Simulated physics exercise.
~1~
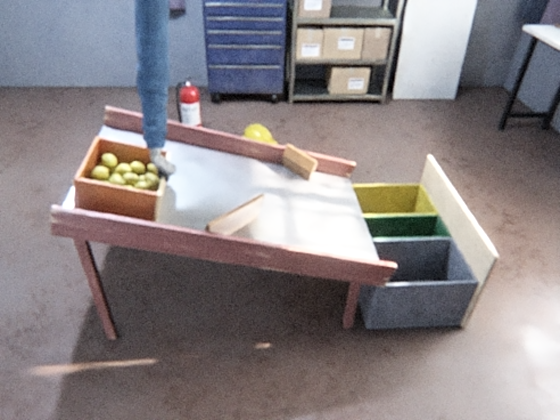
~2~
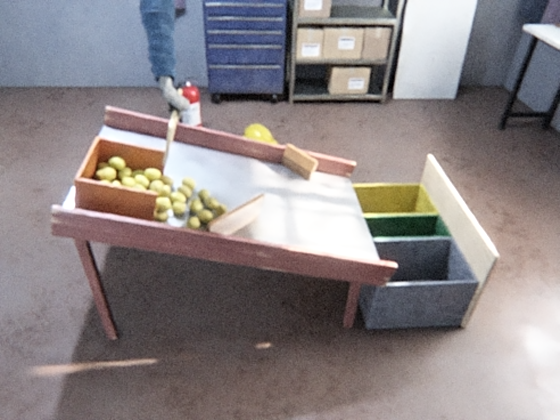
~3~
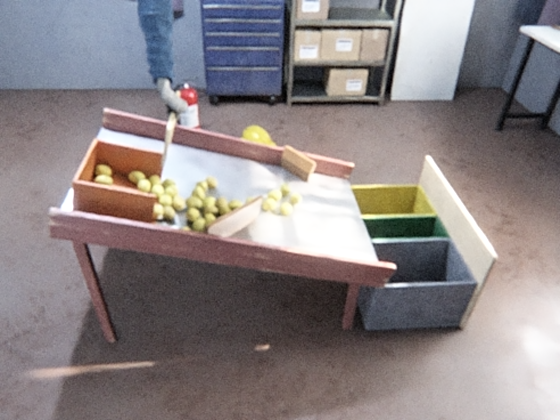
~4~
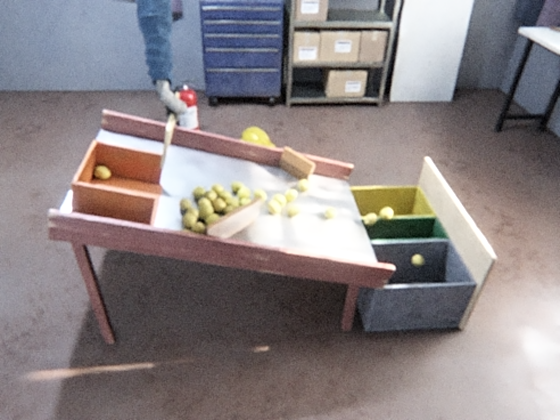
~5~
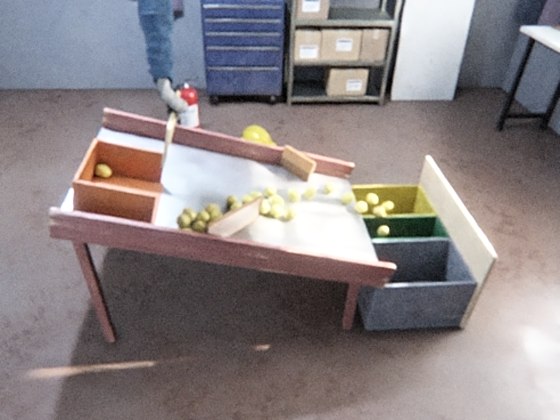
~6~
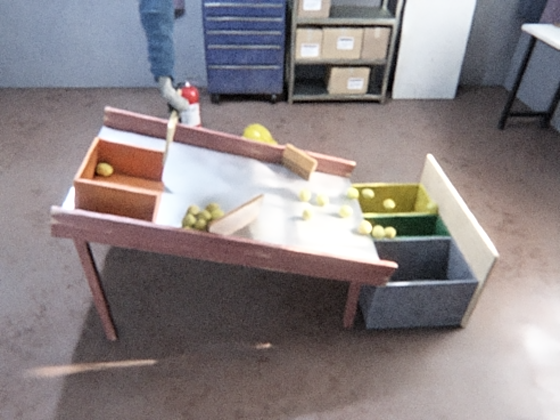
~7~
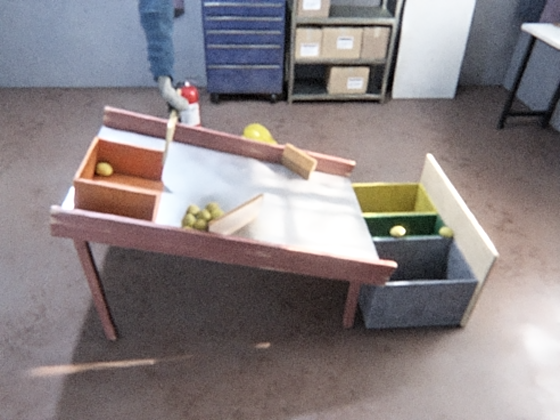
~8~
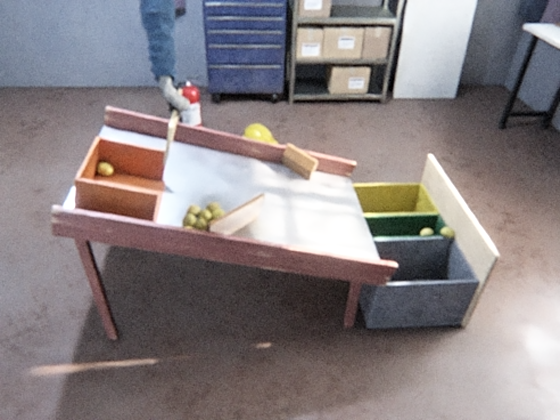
A hand lifts a gate and lemons roll down the table, most reaching the bins.
